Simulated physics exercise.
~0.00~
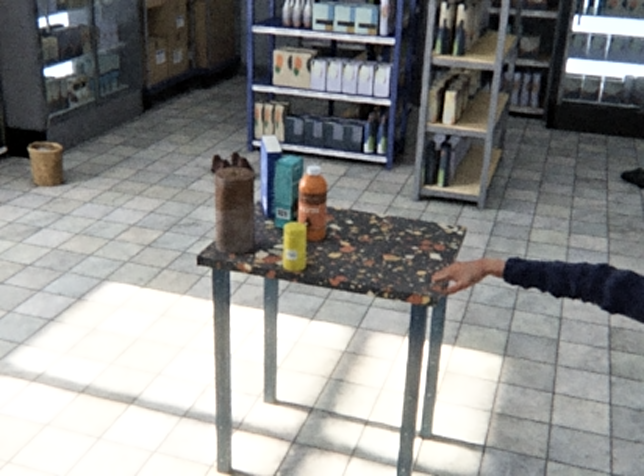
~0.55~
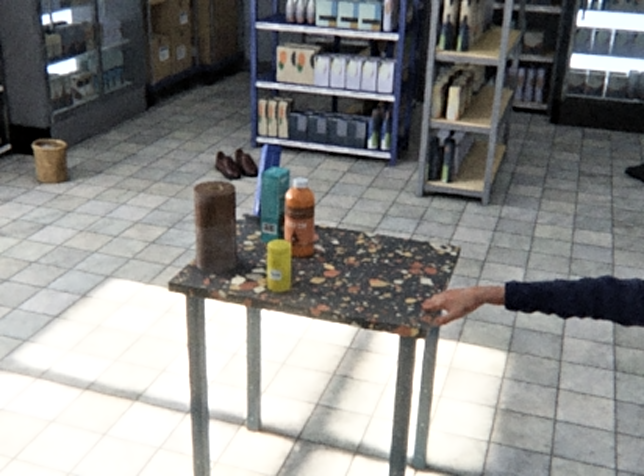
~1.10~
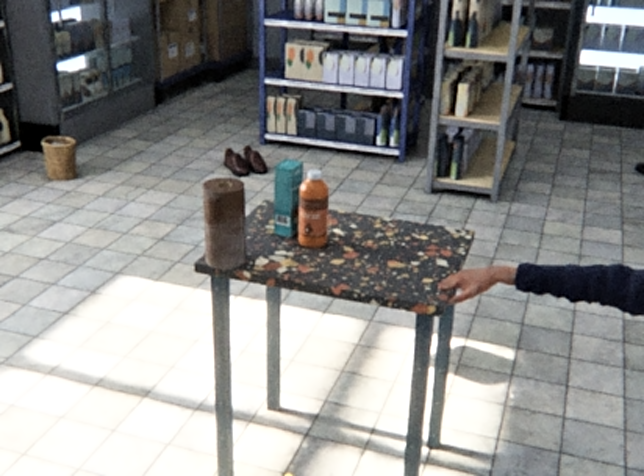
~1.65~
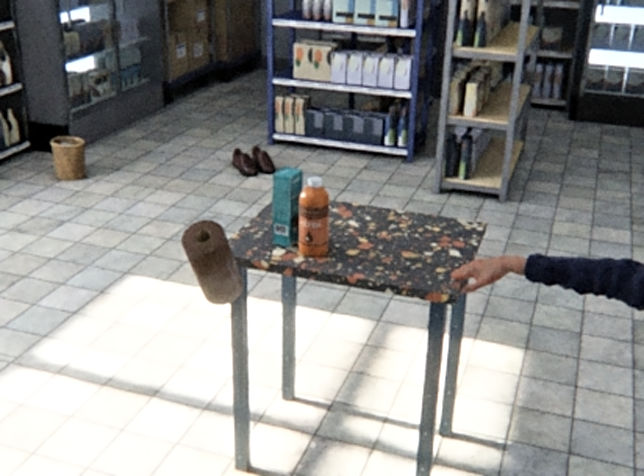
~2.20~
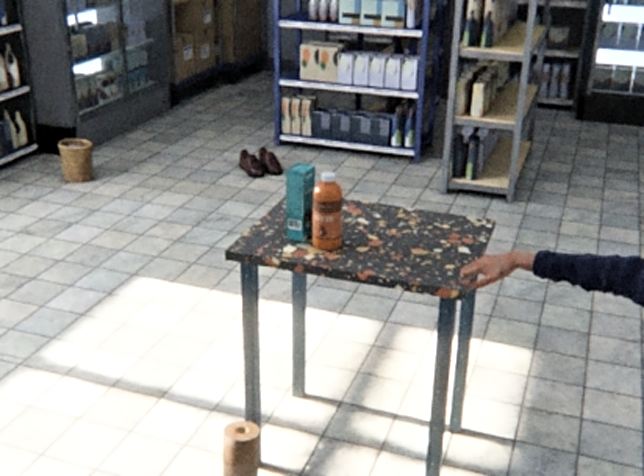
A hand in a dark sleeve grips the right edge of a speckled, dark-topped table in a tiled shop, seen from above with shelves of goods behind. Near the table's left side stand a brown roll, a turquoise carton, an orange bottle, a small yellow jar and a blue book. As the hand jerks the table back and forth, the book leans at the far edge and drops from sight. Next the yellow jar is gone from the top. The brown roll then tips off the left edge and ends upright on the floor, while the carton and bottle remain standing.
